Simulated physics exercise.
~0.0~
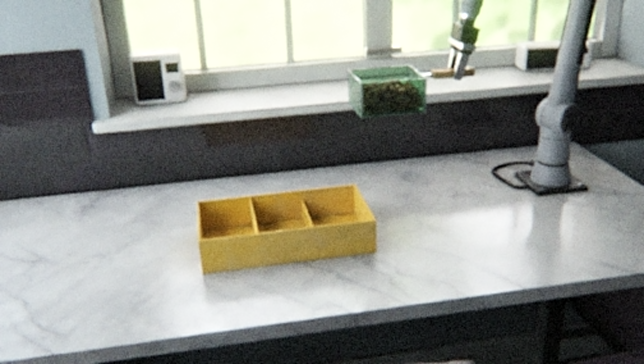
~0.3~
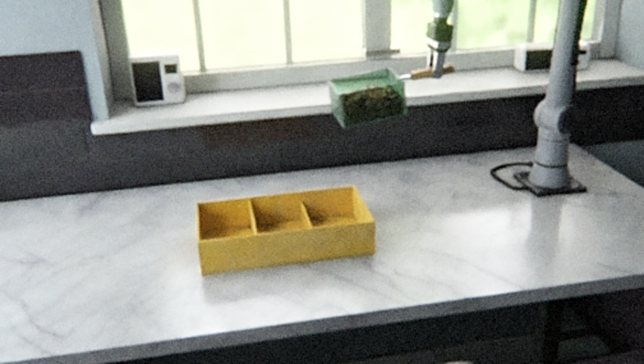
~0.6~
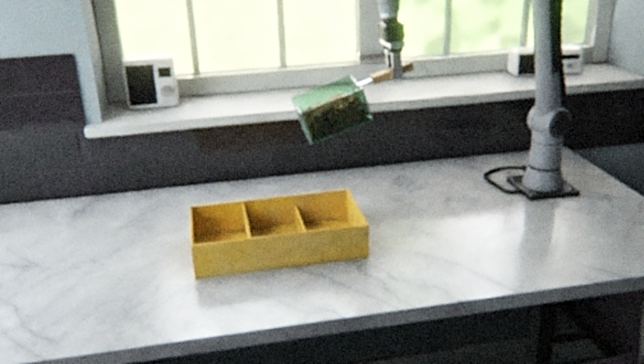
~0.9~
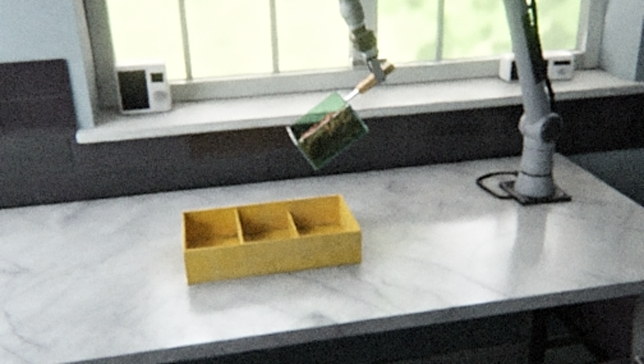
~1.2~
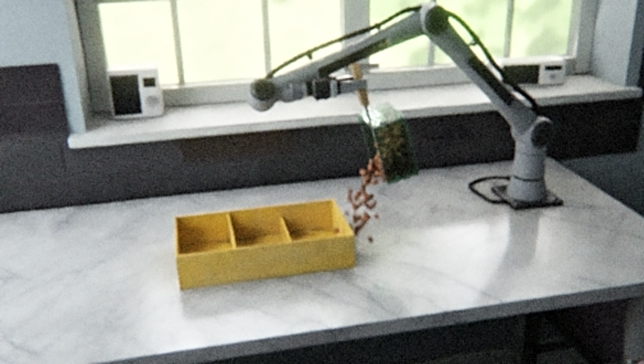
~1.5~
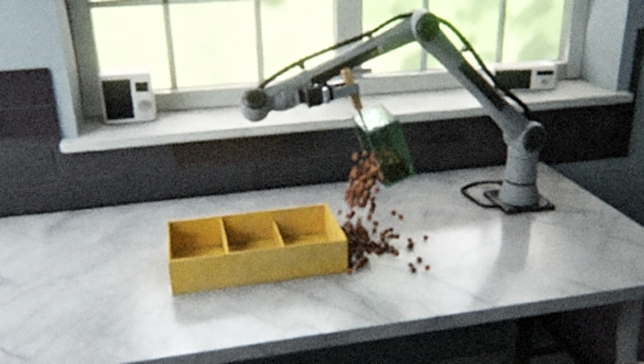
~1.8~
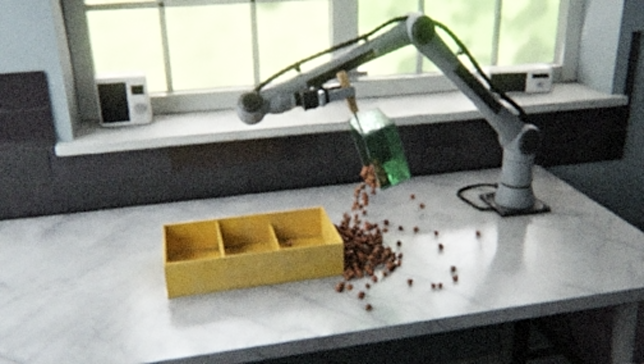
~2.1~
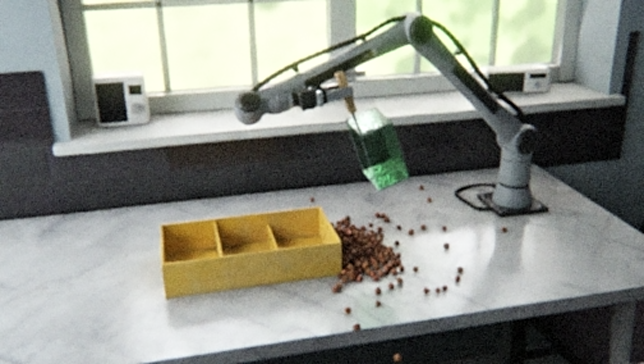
A robot arm tips a green box of hazelnuts, spilling them beside the yellow divided crate.
